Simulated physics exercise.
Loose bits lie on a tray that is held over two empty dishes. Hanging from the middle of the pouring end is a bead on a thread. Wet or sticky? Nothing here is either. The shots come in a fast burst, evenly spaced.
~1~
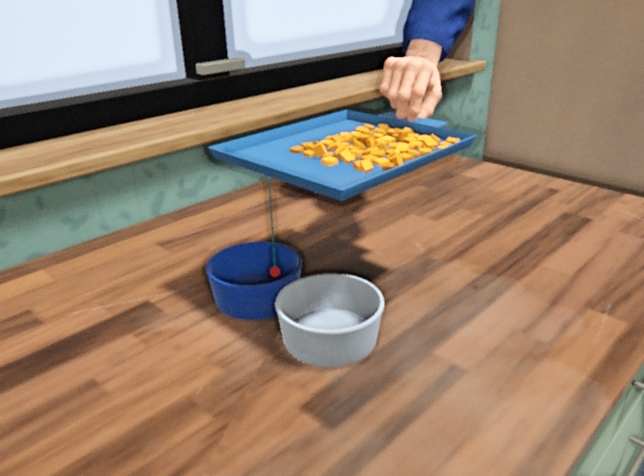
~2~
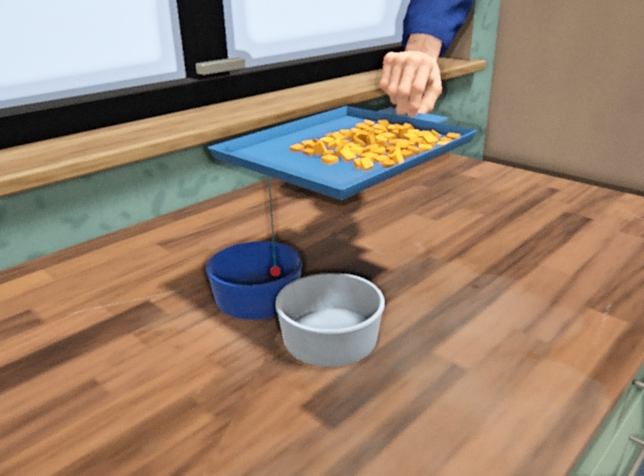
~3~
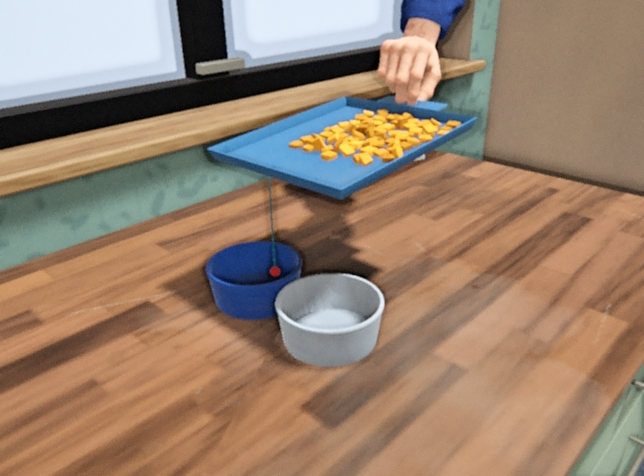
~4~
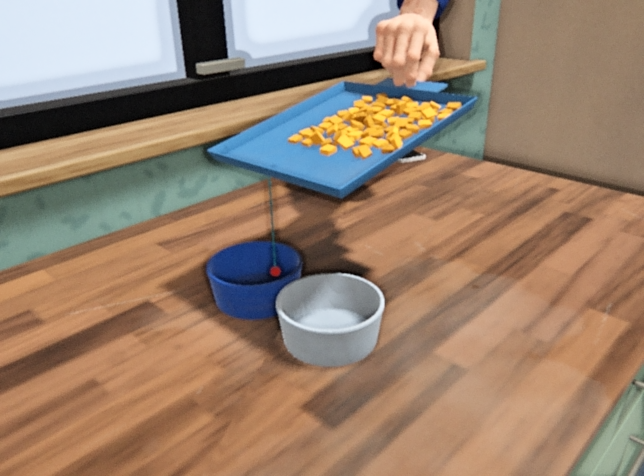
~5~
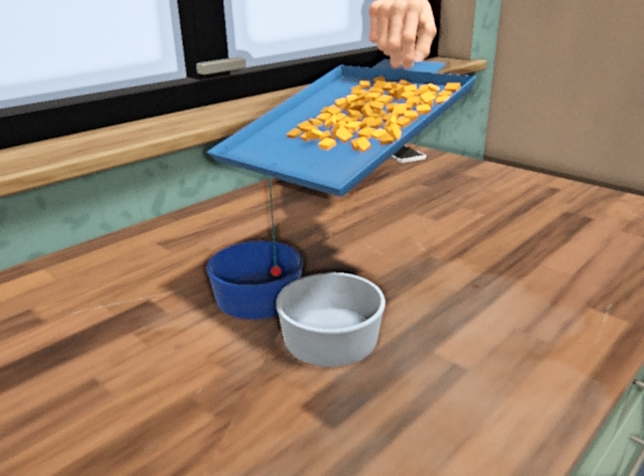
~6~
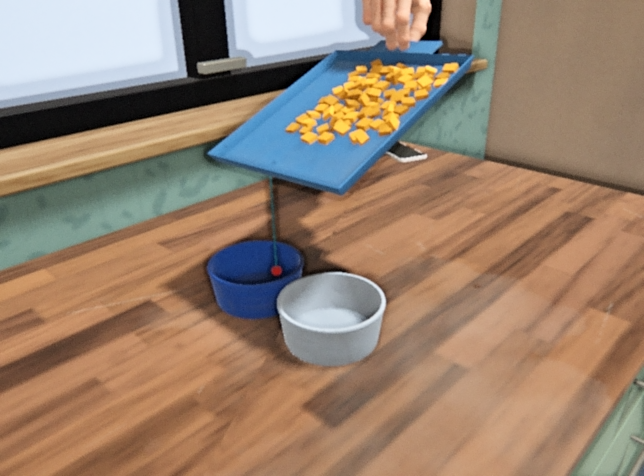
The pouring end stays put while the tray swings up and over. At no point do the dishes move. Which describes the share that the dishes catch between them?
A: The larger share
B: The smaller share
B, the smaller share.
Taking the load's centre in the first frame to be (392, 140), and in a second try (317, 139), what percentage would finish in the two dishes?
About 10 % and 20 %.
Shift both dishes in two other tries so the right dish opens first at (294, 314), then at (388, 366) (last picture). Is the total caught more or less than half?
In the first position past half, in the second shy of half.
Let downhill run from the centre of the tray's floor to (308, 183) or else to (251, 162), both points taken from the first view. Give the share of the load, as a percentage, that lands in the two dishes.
In turn some 50 and 40 per cent.
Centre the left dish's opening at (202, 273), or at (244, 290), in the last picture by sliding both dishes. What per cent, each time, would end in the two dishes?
I'd say about 80 percent, followed by about 60 percent.
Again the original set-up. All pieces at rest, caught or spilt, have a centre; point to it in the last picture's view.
I'd mark it at roughly (220, 336).
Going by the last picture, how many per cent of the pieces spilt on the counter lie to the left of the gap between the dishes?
Estimate: Roughly 100 %.
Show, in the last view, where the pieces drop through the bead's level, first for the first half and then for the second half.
Half one: (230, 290), half two: (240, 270).
Shortly afterwards, tray tipped steeply; the bulk on the tray; near a quarter in the air.
Next, tray tipped past a quarter turn; only a few on the tray; only a few in the right dish; a little in the left dish; near two thirds outside both; near a quarter in the air.
Some moments later, tray tipped past a quarter turn; only a few in the right dish; near a quarter in the left dish; the bulk outside both.
In the end, tray tipped past a quarter turn; only a few in the right dish; near a quarter in the left dish; the bulk outside both.
